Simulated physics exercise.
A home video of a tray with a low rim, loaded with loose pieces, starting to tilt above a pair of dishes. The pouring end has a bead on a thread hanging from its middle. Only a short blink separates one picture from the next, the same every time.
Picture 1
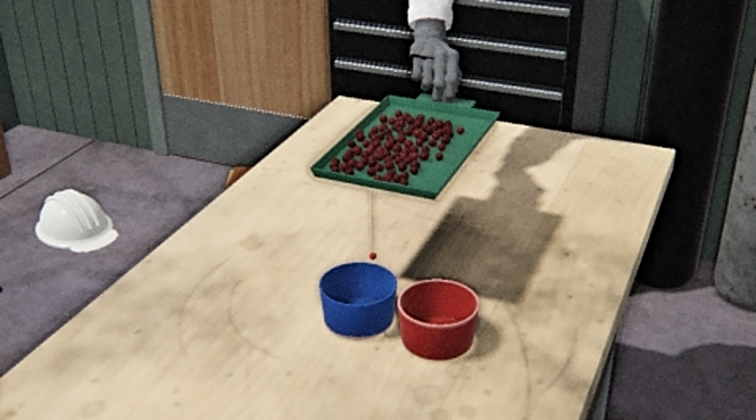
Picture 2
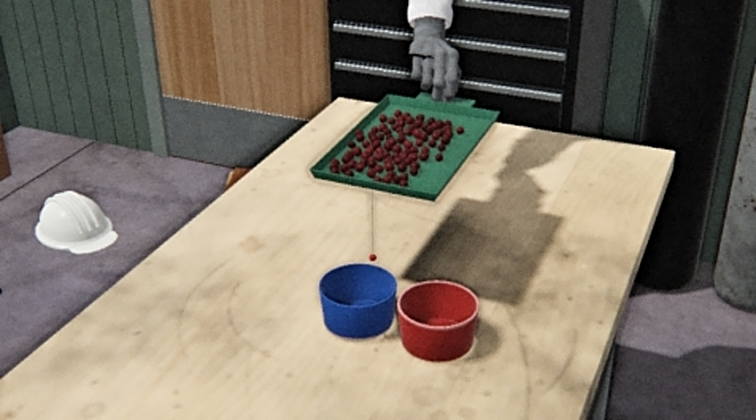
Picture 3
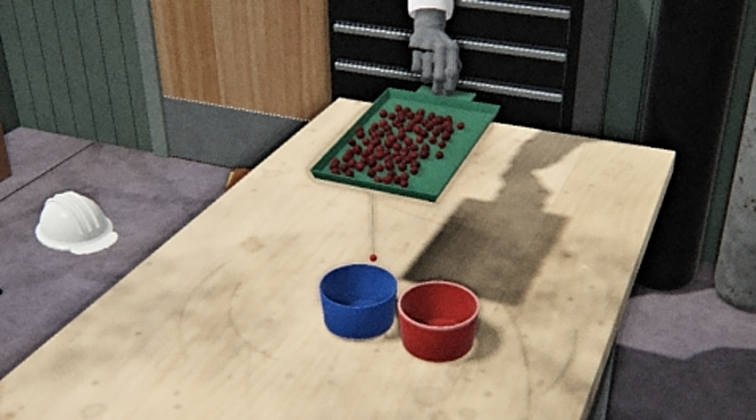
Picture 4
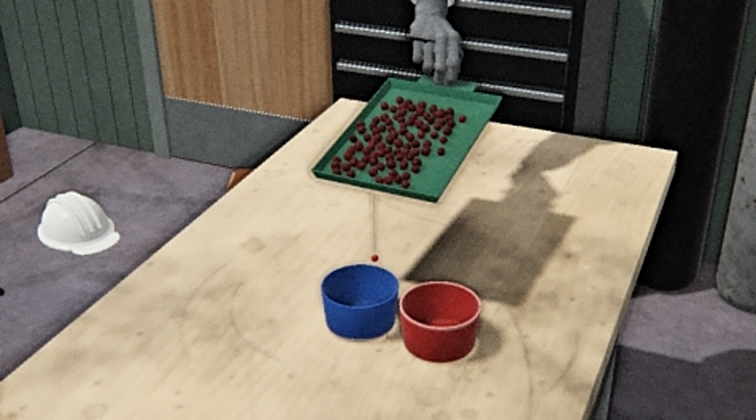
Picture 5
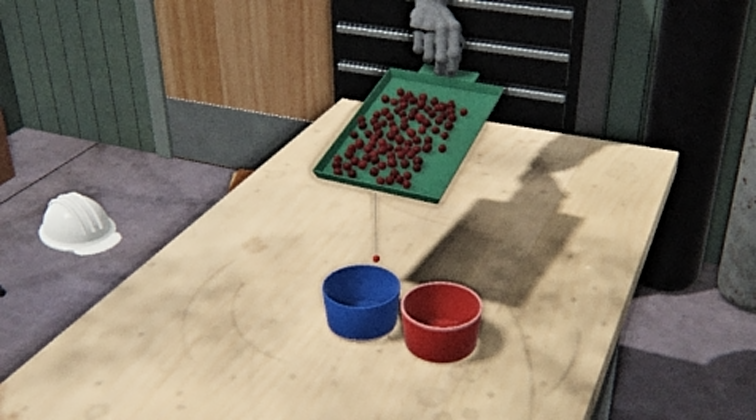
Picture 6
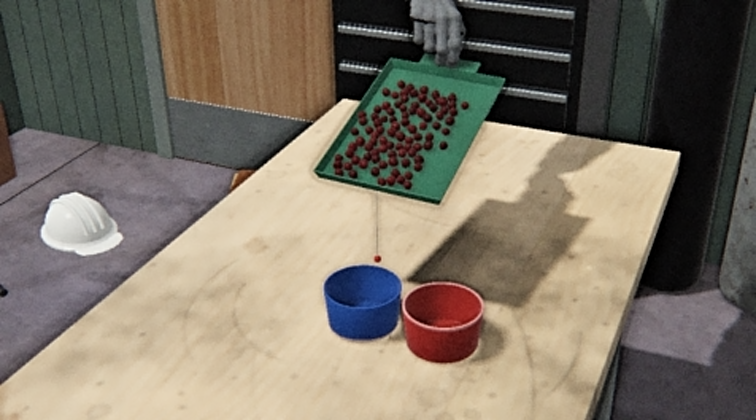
A gloved hand steadily raises the back of a green tray of dark red pieces.
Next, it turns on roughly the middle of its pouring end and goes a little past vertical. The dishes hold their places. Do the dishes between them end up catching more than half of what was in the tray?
Yes.
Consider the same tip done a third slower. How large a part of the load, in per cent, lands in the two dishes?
About 80 %.
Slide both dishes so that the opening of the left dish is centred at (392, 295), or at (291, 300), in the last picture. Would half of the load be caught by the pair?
So that's a greater portion the first time round, a lesser portion the second.
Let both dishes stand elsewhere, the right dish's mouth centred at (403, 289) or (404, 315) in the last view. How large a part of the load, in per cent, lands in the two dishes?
It would be near 70 per cent first and near 60 per cent second.
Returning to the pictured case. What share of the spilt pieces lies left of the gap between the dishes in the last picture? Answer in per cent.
About 90 %.
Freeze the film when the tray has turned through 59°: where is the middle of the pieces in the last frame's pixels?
Centre estimate: (387, 158).
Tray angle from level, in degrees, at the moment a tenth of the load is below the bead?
Somewhere near 90 degrees, I'd say.
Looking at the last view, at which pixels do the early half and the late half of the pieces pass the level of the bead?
First half (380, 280); second half (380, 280).
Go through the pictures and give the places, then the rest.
In the first frame, corners of the pouring end (314, 167) and (435, 190), level; middle of the load (397, 149), dried cherries; left dish (342, 319); right dish (424, 340); bead on its thread (373, 256).
In the second frame, corners of the pouring end (314, 168) and (434, 192), level; middle of the load (397, 149).
In the third frame, corners of the pouring end (314, 169) and (435, 193), tipped barely, lowest at the right corner; middle of the load (397, 147).
In the fourth frame, corners of the pouring end (316, 169) and (436, 194), tipped a little, lowest at the right corner; middle of the load (398, 143).
In the fifth frame, corners of the pouring end (317, 169) and (437, 196), tipped a little, lowest at the right corner; middle of the load (399, 140).
In the sixth frame, corners of the pouring end (318, 169) and (439, 197), tipped clearly, lowest at the right corner; middle of the load (400, 136); left dish (347, 322); right dish (429, 343).
Just after the last frame, tray tipped steeply; almost all on the tray; just a few in the air.
A moment on, tray tipped right over; roughly a quarter on the tray; roughly a quarter in the right dish; roughly a quarter in the left dish; just a few outside both; roughly a third in the air.
Further on, tray tipped past a quarter turn; roughly a third in the right dish; roughly half in the left dish; about a tenth outside both.
When it is over, tray tipped past a quarter turn; roughly a third in the right dish; roughly half in the left dish; about a tenth outside both.
